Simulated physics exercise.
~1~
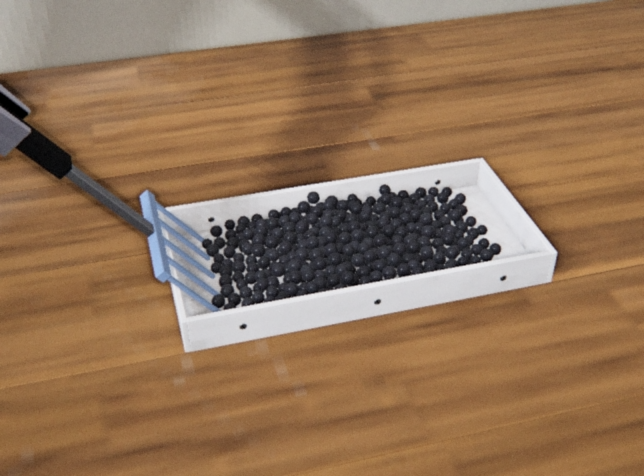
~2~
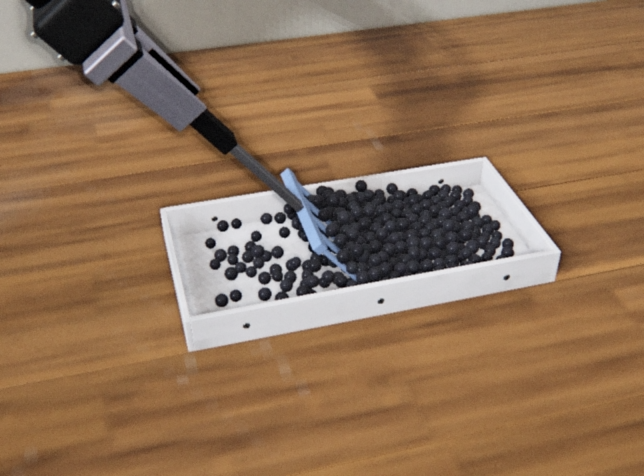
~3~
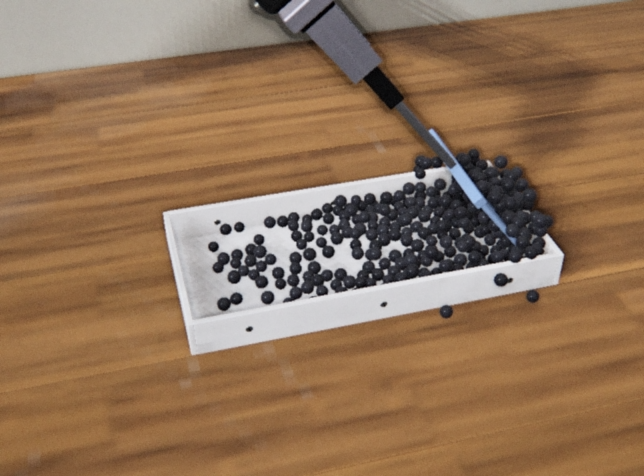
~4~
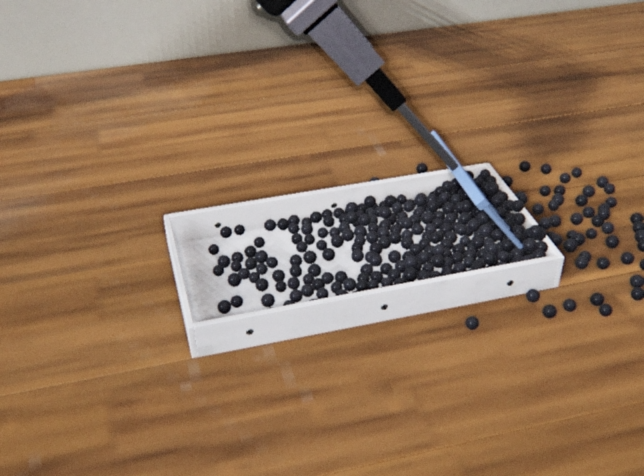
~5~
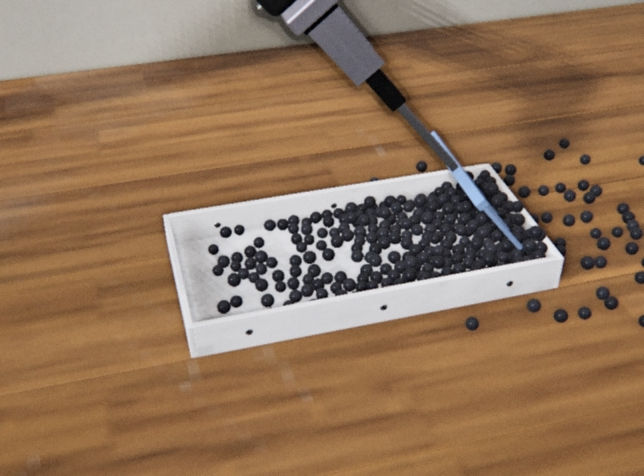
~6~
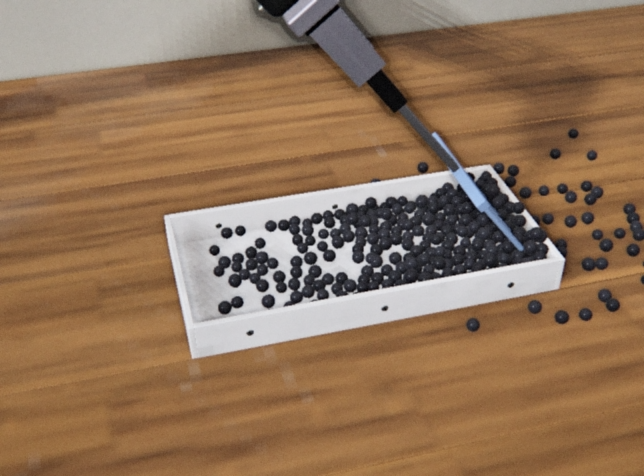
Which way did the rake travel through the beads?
The rake moved to the right, from one end of the white tray towards the other.
